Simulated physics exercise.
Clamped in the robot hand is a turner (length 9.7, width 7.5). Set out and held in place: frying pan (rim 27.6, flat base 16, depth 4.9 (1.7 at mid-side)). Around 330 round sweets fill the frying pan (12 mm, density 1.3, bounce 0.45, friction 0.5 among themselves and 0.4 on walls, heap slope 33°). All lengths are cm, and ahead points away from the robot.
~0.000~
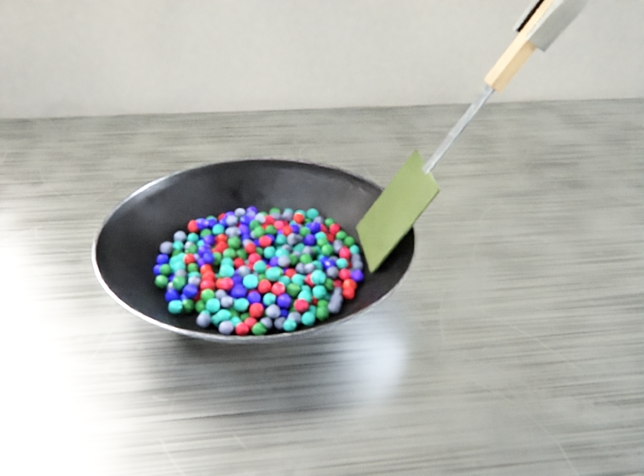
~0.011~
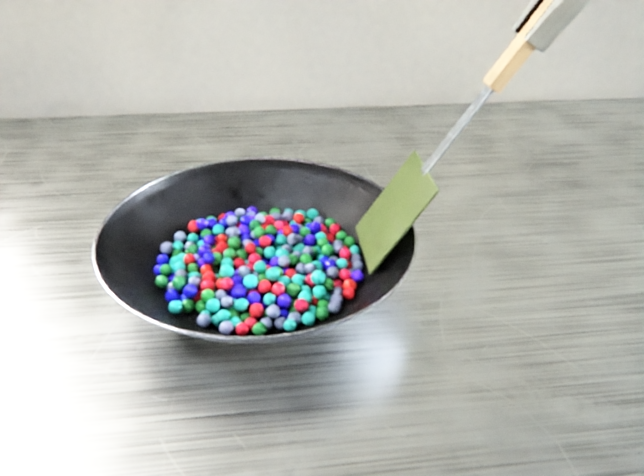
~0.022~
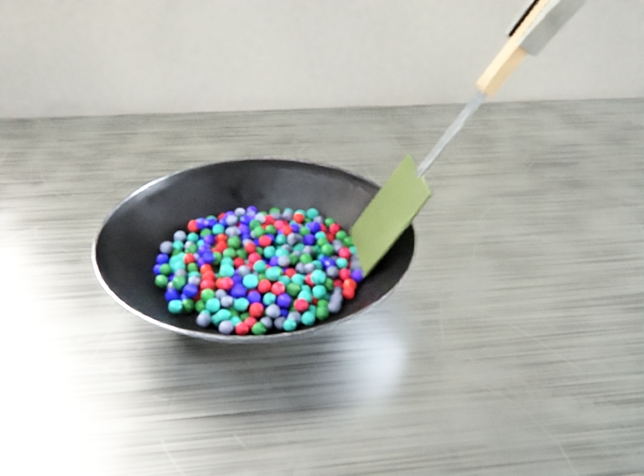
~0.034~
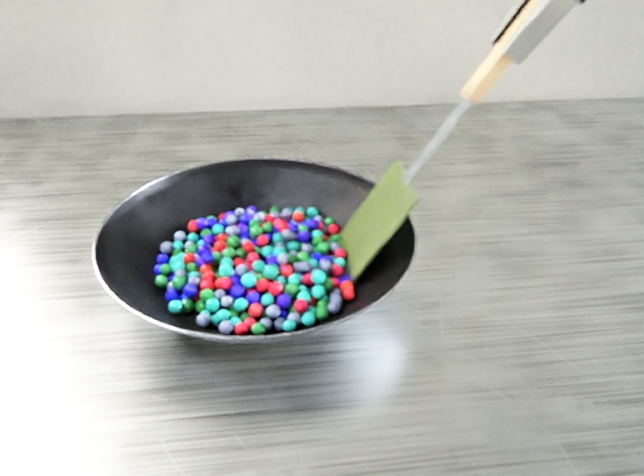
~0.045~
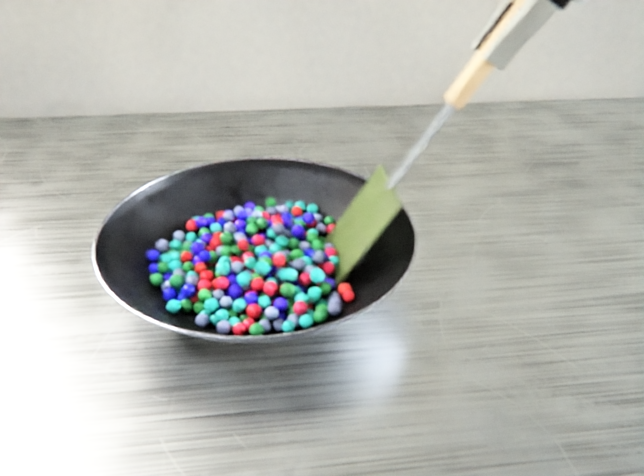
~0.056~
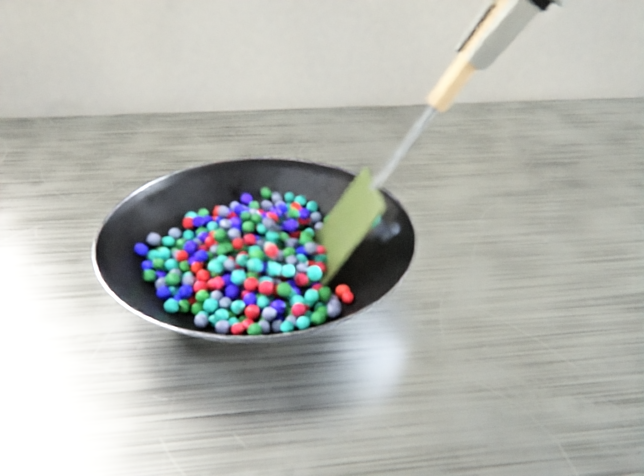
A green turner moves left through a dark frying pan, pushing the colourful round sweets.
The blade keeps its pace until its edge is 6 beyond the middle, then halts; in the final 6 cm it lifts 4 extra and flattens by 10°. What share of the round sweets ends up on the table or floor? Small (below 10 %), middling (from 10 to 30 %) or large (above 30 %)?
Share on the table or floor: Middling (from 10 to 30 %).
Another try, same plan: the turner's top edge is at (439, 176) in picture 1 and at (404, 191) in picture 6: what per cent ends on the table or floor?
Some 0 per cent.
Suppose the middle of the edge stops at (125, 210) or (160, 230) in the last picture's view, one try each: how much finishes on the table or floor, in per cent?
About 35 and 20 per cent.
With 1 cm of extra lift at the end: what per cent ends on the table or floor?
About 10 per cent.
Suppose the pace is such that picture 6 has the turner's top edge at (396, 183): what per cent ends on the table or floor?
About 0 per cent.
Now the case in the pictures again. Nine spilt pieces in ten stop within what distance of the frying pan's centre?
About 80 cm.
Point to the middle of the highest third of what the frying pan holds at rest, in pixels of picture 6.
Around (170, 254).
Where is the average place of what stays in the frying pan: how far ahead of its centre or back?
Roughly 4.5 cm ahead.
After 0.08 s, sloping 58°, highest piece 11 above the table; 331 in the frying pan, 3 on the blade or in flight.
After 0.11 s, sloping 55°, highest piece 17 above the table; 331 in the frying pan, 3 on the blade or in flight.
After 0.32 s, sloping 48°, highest piece 35 above the table; 288 in the frying pan, 36 on the table or floor, 10 on the blade or in flight.
After 1.37 s, sloping 48°, highest piece 5 above the table; 288 in the frying pan, 46 on the table or floor.
At rest, 288 in the frying pan, 46 on the table or floor. That is 14 % on the table or floor.
